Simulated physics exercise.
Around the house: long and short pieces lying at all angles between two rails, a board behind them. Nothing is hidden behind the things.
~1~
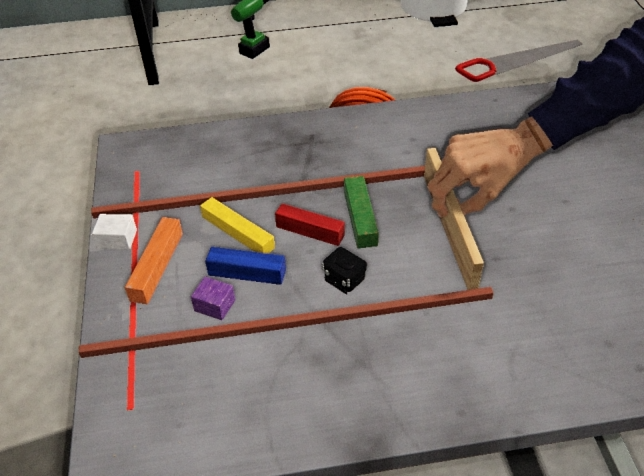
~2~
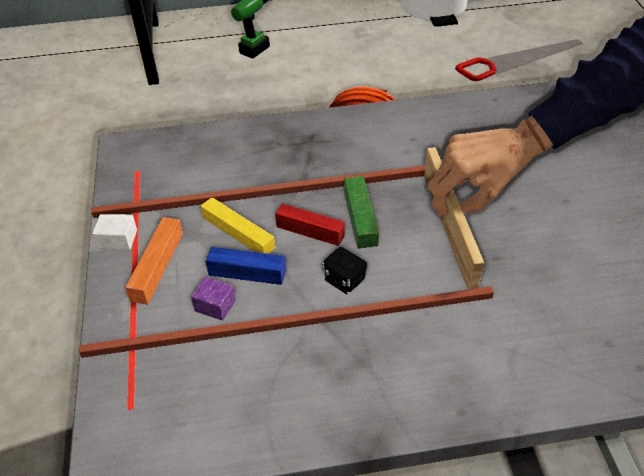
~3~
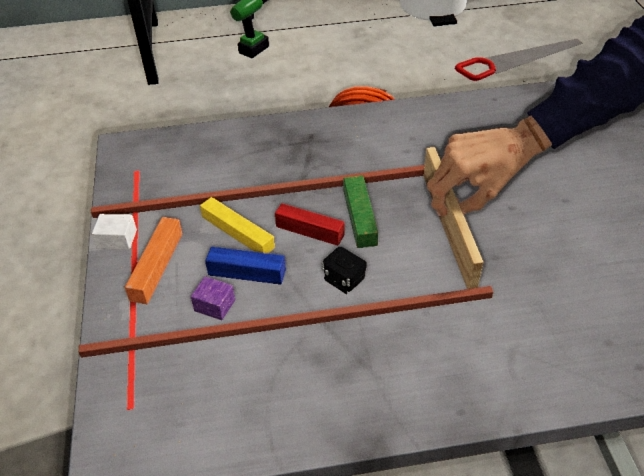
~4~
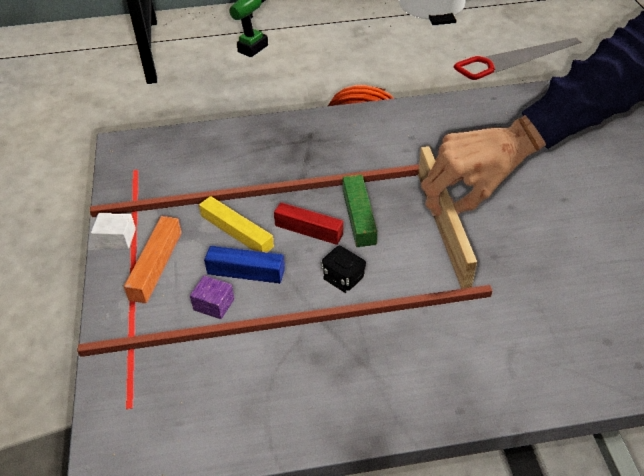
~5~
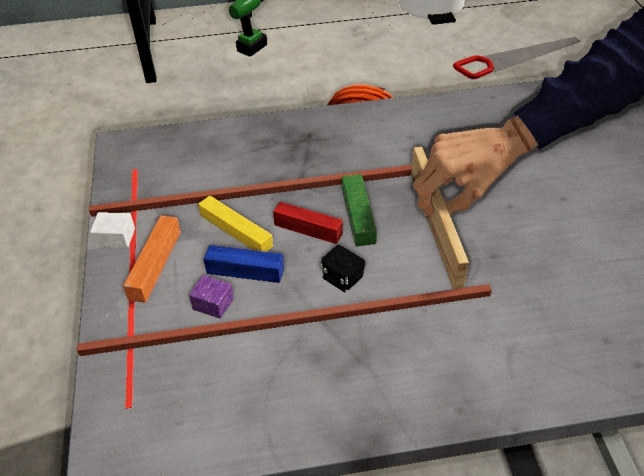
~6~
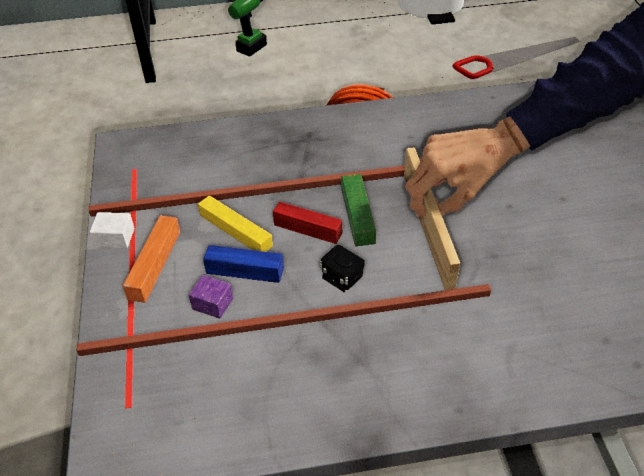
On a gray tabletop, a hand holds a wooden board upright at the right end of two reddish rails, with colored blocks lying between them and a red line at the left. The board stays still at first, then the hand slides it slightly left, while the blocks stay in place.
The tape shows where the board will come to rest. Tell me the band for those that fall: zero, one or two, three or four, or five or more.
The number that fall off is three or four.
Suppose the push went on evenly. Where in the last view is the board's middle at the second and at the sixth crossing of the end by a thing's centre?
At (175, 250) for the second, at (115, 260) for the sixth.
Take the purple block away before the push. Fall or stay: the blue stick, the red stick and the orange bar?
The blue stick goes over, the red stick is kept, the orange bar falls.
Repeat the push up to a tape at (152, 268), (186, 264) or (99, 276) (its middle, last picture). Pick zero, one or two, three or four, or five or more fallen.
One after another: One or two; zero; five or over.
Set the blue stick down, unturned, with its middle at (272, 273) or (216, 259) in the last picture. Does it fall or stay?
The blue stick goes over; tumbles off.
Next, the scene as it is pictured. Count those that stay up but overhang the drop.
Overhanging: 2.
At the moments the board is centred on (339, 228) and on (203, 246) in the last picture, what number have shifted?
3 and 8.
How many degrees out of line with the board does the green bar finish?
Roughly 0° out of line.
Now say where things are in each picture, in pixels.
White block (115, 232); orange bar (155, 259); purple block (213, 298); board (451, 216); tape (134, 273), in the first frame.
Orange bar (155, 259); red stick (310, 225), in the second frame.
Purple block (213, 298); yellow bar (237, 226), in the third frame.
White block (114, 231); blue stick (245, 264), in the fourth frame.
Orange bar (153, 257); green bar (359, 209), in the fifth frame.
White block (112, 230); orange bar (153, 257); purple block (211, 297); board (429, 216); tape (132, 271), in the sixth frame.
Soon after, none off yet; white block at rest near (112, 230); orange bar at rest near (153, 257); purple block at rest near (211, 297).
Then, none off yet; white block at rest near (112, 230); orange bar moving near (149, 257); purple block at rest near (211, 297).
Further on, none off yet; white block moved about its own width near (87, 224); orange bar moved about its own width near (81, 258); purple block moved well along near (135, 318).
At rest, the number that fall off is three or four; fallen, blue stick, orange bar and white block.
